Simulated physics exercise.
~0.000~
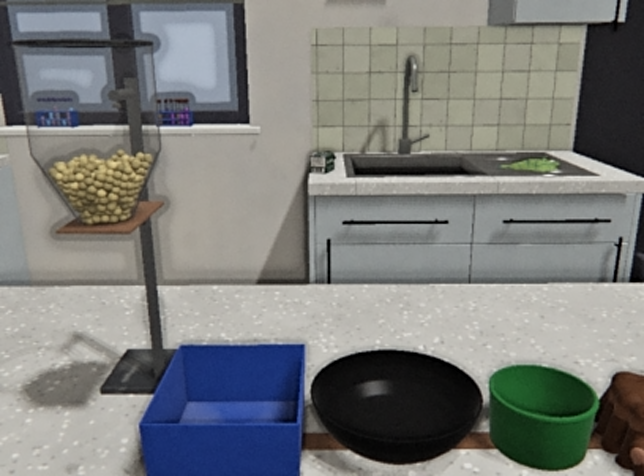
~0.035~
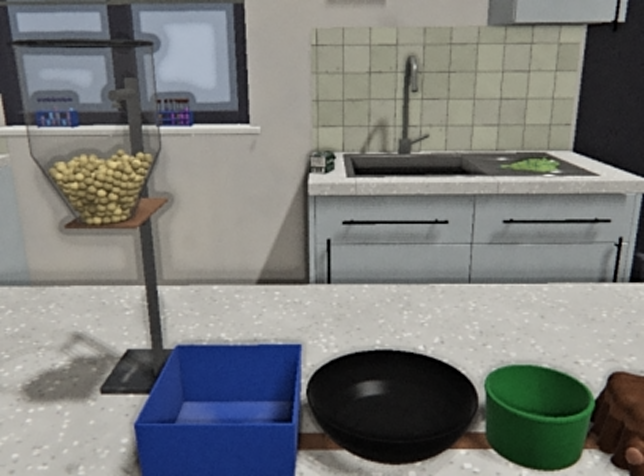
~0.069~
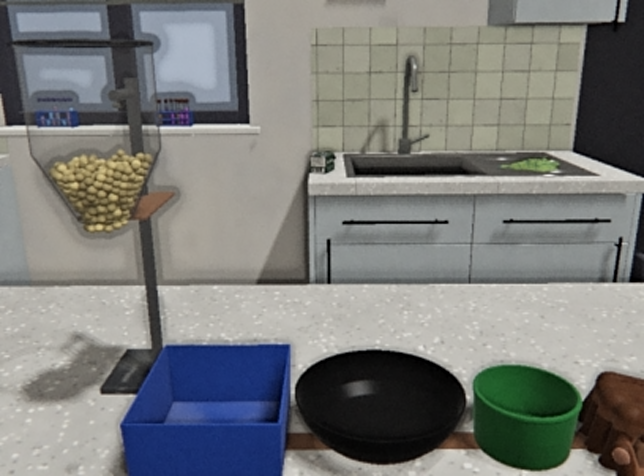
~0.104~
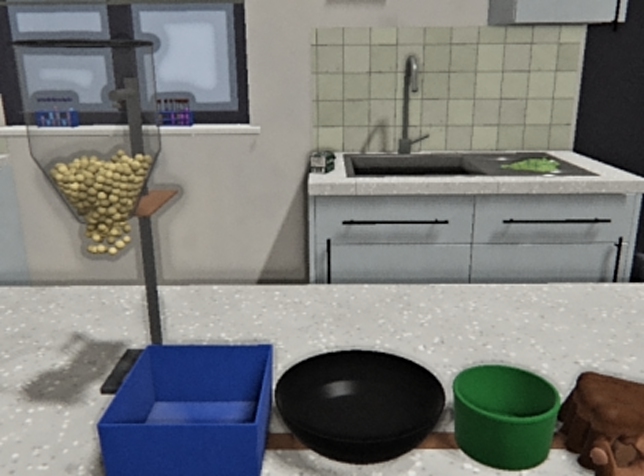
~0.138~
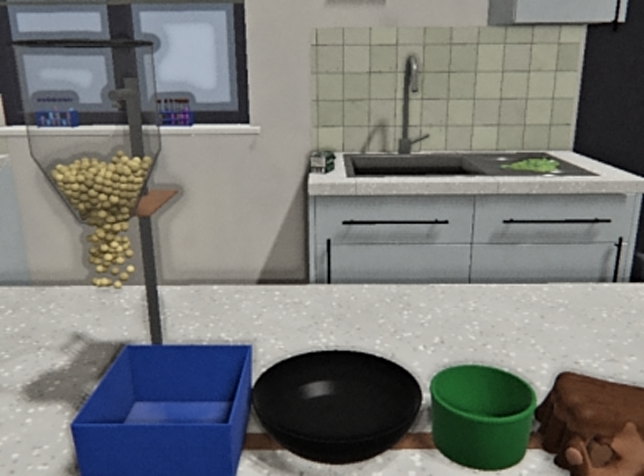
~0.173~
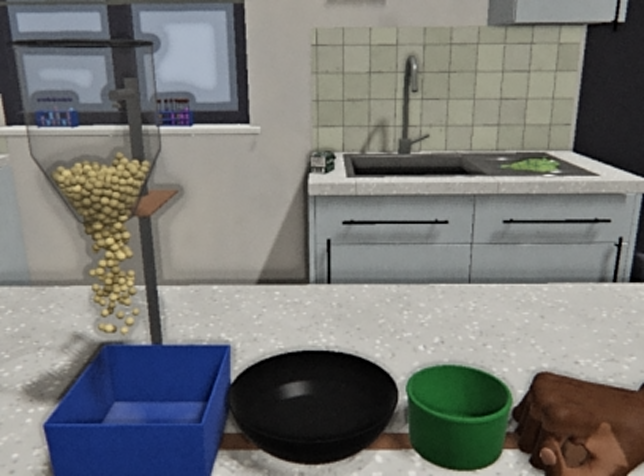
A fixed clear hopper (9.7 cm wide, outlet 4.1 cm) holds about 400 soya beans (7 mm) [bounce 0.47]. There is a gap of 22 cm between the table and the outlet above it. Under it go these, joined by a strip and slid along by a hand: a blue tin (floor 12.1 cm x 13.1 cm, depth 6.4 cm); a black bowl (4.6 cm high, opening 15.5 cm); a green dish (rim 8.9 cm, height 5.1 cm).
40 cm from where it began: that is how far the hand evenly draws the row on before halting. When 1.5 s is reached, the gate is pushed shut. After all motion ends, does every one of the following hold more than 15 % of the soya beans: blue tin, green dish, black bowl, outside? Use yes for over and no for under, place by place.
Blue tin: Yes; green dish: No; black bowl: Yes; outside: No.
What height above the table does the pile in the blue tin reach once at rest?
Height at rest: Around 1.0 cm.
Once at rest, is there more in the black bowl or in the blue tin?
In the black bowl.
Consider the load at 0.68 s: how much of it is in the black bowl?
Reading at that time: About 60 per cent.
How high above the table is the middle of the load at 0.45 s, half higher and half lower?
Height: Some 2 cm.
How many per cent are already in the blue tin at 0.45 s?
30 per cent.
After 0.45 s, hopper 5 %, black bowl 35 %, blue tin 30 %, in the air 30 %; middle of all pieces on or above the table near (89, 371).
Then, at 0.68 s, black bowl 60 %, blue tin 30 %, green dish 10 %.
After 0.90 s, black bowl 60 %, blue tin 30 %, green dish 10 %.
Then, at 1.10 s, black bowl 60 %, blue tin 30 %, green dish 10 %.
By 2.1 s all is still; hopper 0 %, black bowl 60 %, outside 5 %, blue tin 30 %, green dish 10 %.
